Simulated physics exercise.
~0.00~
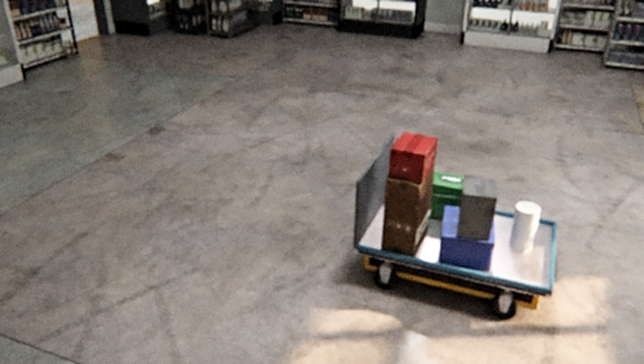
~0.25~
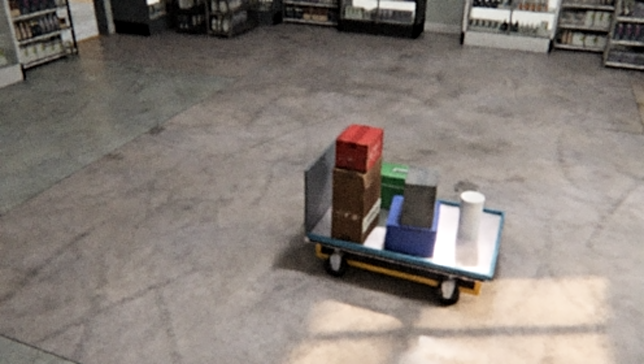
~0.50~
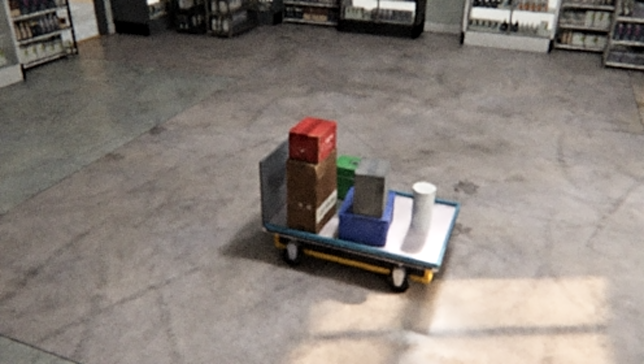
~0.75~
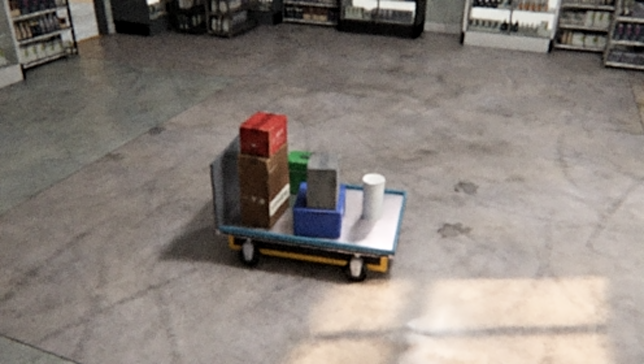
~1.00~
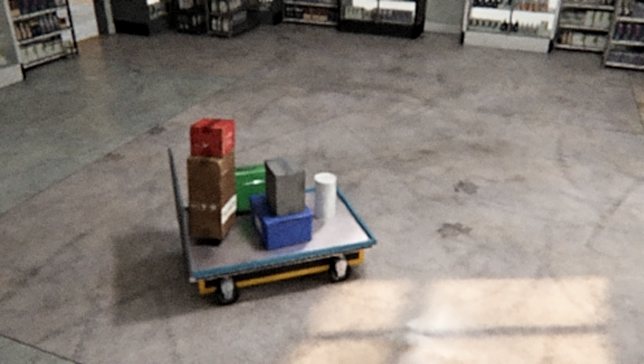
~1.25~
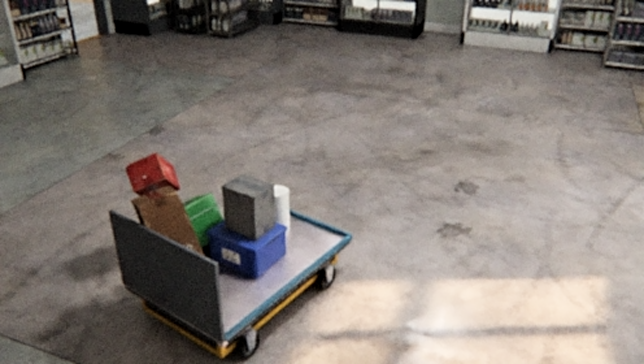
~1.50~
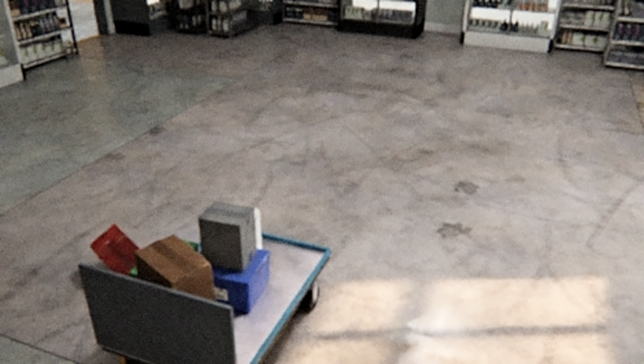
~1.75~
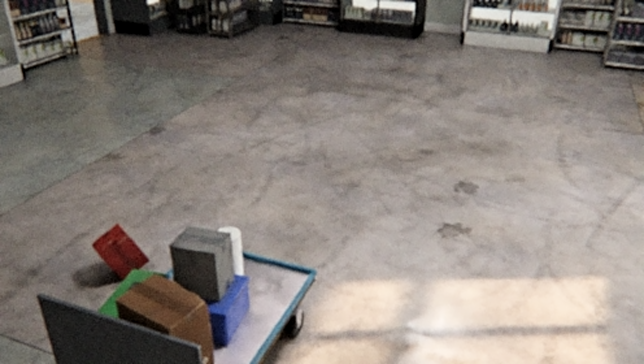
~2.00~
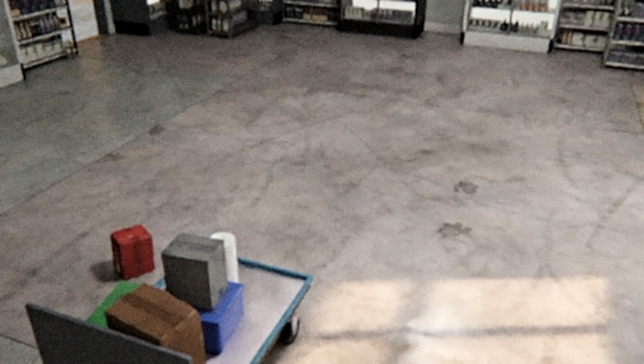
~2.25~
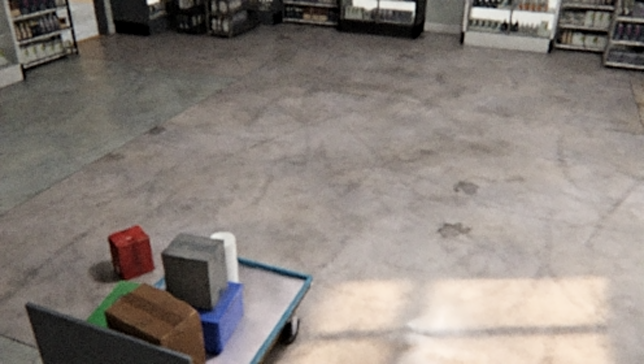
On a shop floor, a loaded cart rolls left, curves toward us, drops its red box and stops.
